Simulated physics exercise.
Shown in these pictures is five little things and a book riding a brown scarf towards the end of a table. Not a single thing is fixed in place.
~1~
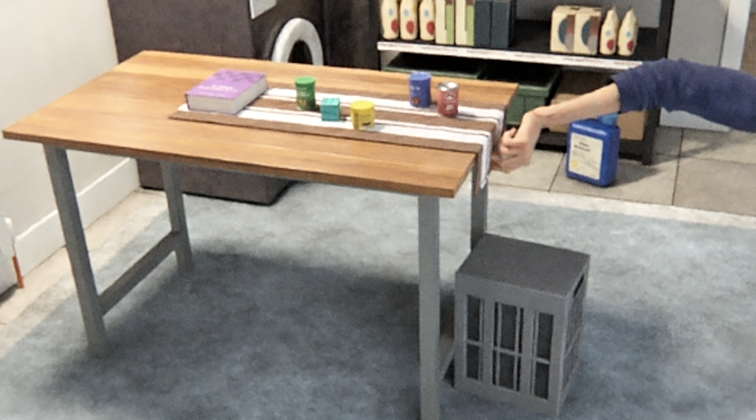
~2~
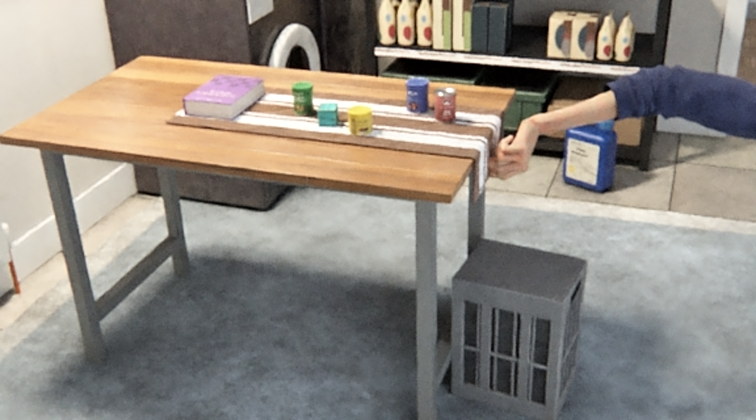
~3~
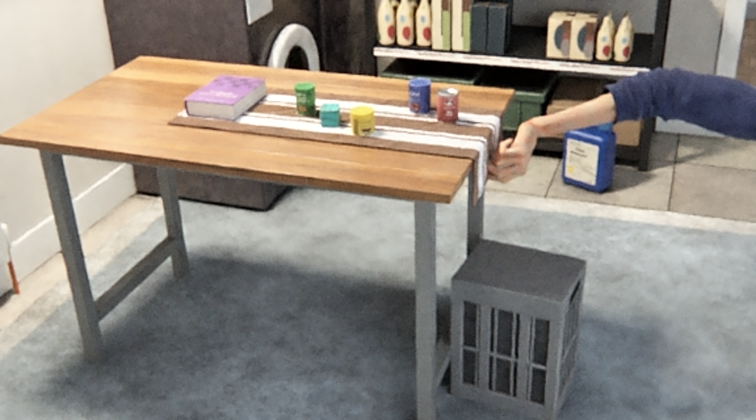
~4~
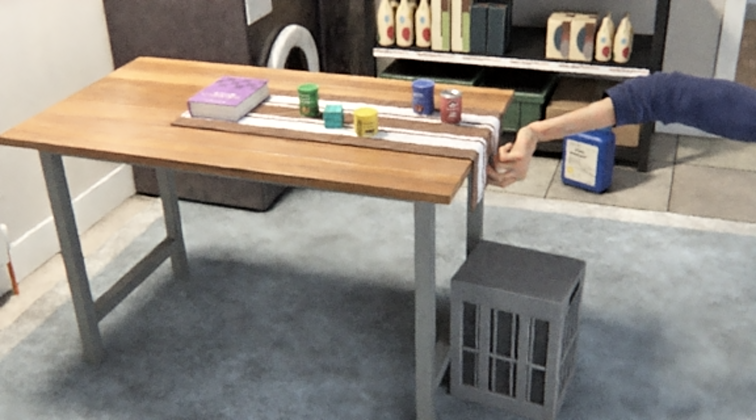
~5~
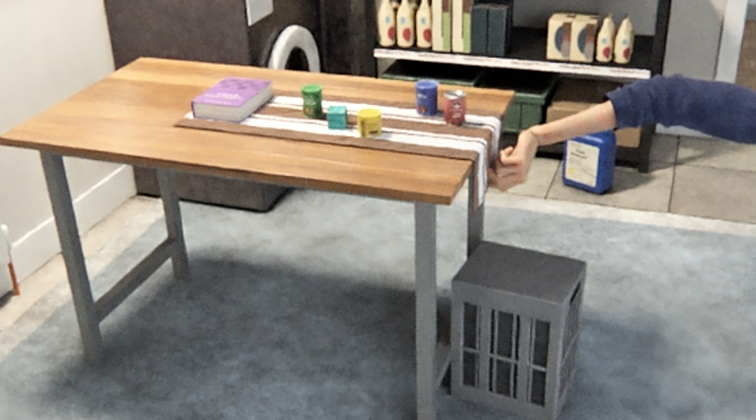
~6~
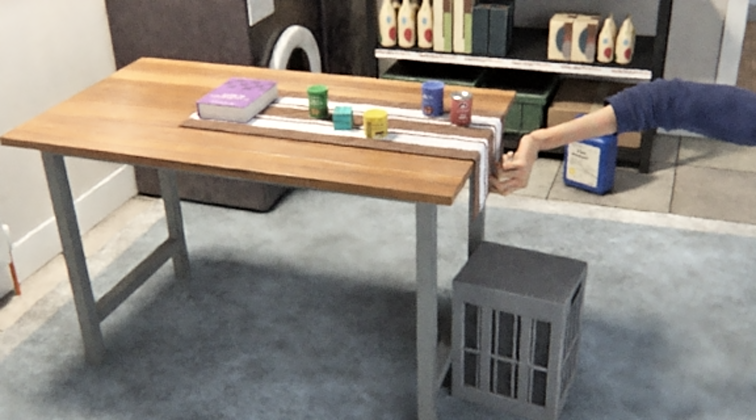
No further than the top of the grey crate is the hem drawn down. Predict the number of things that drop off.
The top will end up two items short.
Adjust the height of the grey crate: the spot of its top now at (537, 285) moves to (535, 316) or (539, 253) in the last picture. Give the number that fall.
Going over the edge would be 3 and 1.
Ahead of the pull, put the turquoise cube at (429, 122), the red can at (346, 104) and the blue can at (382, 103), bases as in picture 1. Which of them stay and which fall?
Looking at each one, the turquoise cube drops away, the red can remains in position and the blue can remains in position.
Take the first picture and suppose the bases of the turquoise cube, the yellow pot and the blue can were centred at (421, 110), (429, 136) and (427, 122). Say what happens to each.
Turquoise cube - leaves the top, yellow pot - leaves the top, blue can - leaves the top.
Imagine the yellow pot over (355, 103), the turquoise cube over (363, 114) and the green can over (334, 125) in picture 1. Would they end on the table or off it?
Here's how it goes: The yellow pot makes it through, the turquoise cube makes it through, and the green can makes it through.
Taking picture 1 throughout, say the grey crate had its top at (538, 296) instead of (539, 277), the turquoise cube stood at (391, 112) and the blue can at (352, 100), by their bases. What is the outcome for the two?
As for the turquoise cube, it leaves the top; as for the blue can, it stays in place.
A little later, hem near (489, 218); all still up.
Next, hem near (489, 253); red can gone.
Later still, hem on the crate; red can and blue can gone.
When it is over, hem on the crate; red can and blue can gone. The table loses two.
